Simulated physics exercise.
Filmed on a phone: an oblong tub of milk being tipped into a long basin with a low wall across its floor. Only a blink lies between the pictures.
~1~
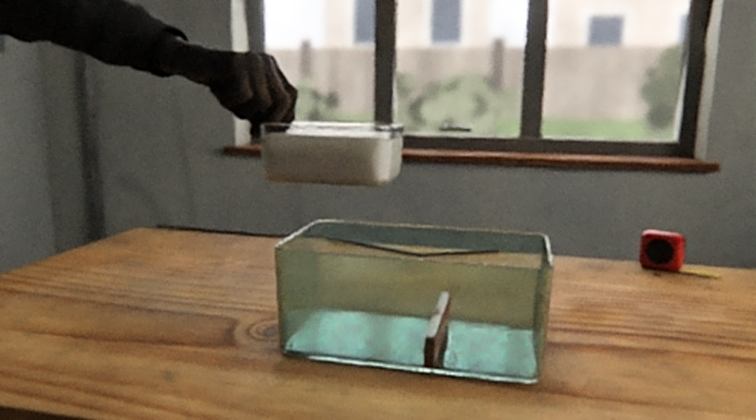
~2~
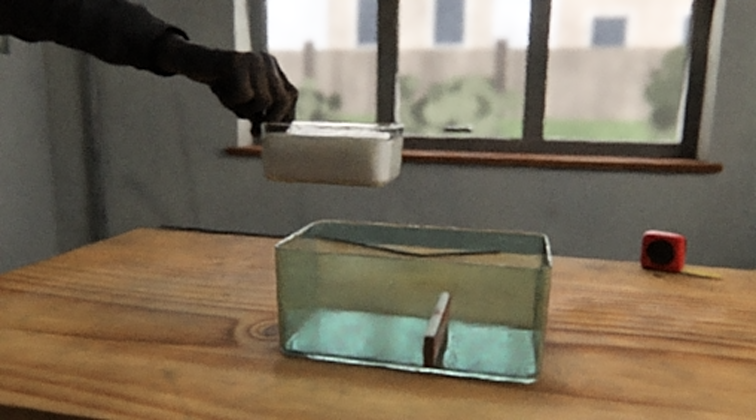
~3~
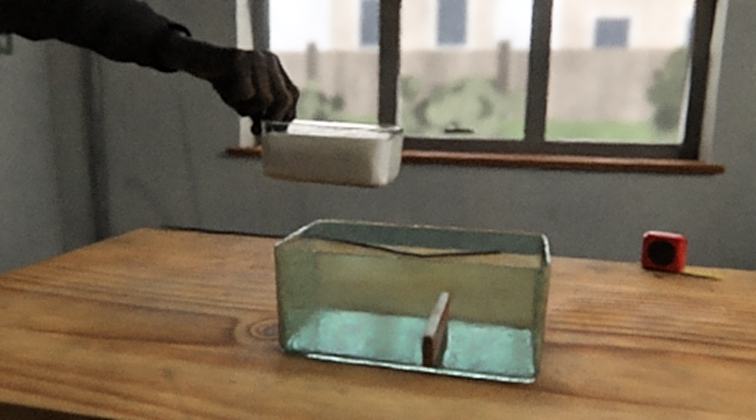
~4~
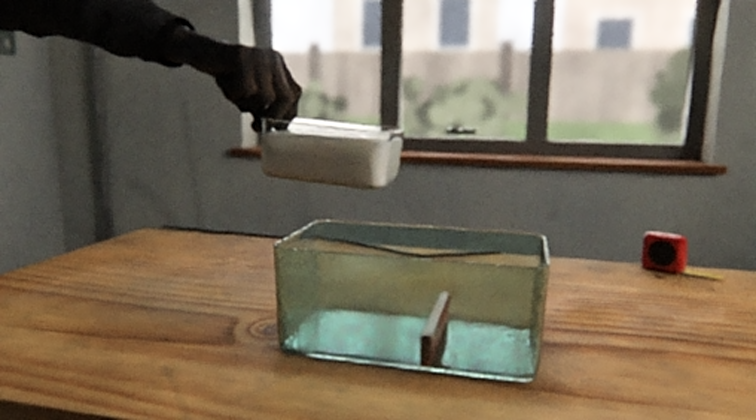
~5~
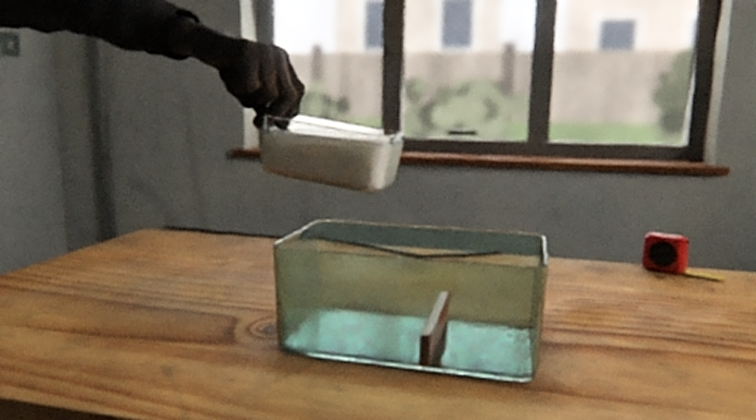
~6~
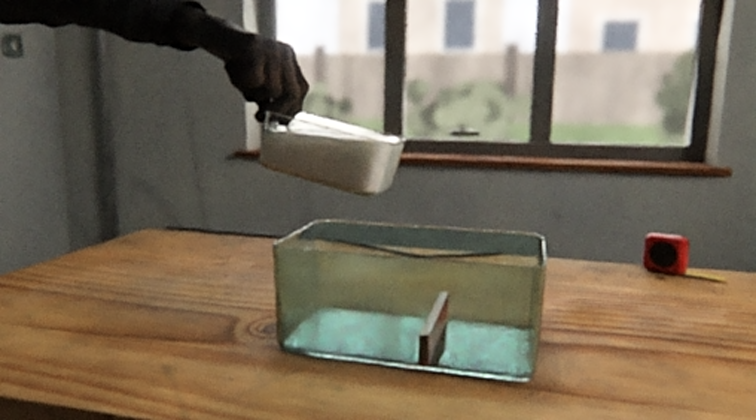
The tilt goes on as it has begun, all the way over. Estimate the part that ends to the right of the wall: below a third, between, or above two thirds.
It comes to between a third and two thirds.
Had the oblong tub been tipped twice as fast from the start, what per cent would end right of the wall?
About 35 per cent.
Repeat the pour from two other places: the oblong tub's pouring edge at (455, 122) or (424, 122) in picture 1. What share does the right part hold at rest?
Near 75 % and 70 %.
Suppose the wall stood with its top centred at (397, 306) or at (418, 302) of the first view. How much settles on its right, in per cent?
In turn 80 and 75 in a hundred.
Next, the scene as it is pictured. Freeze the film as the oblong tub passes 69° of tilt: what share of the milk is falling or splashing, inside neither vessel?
Near 35 %.
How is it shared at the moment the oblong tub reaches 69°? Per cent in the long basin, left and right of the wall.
Left: 5 %. Right: 25 %.
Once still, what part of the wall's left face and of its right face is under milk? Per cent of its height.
Left: 30 %. Right: 60 %.
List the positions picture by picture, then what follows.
The first picture shows tilt 0°; pouring edge (398, 127); surface from (276, 133) to (396, 136); the long basin's rim runs from (297, 235) to (549, 252); the wall's top is at (439, 314).
The second picture shows tilt 1°; pouring edge (398, 128); surface from (277, 133) to (397, 137).
The third picture shows tilt 2°; pouring edge (397, 130); surface from (277, 132) to (396, 138).
The fourth picture shows tilt 5°; pouring edge (398, 133); surface from (278, 132) to (396, 139).
The fifth picture shows tilt 8°; pouring edge (398, 137); surface from (278, 132) to (396, 140).
The sixth picture shows tilt 13°; pouring edge (398, 143); surface from (278, 131) to (397, 141).
A moment on, the oblong tub is tipped part way and 36 per cent is still to pour, 5 is left of the wall and 26 right of it.
Next, the oblong tub is tipped right over and 6 per cent is still to pour, 30 is left of the wall and 60 right of it.
Then the oblong tub is tipped right over and 0 per cent is still to pour, 40 is left of the wall and 59 right of it.
Later the oblong tub is tipped right over and 0 per cent is still to pour, 40 is left of the wall and 60 right of it.
At rest 40 per cent lies left of the wall, 60 right of it and 1 outside.
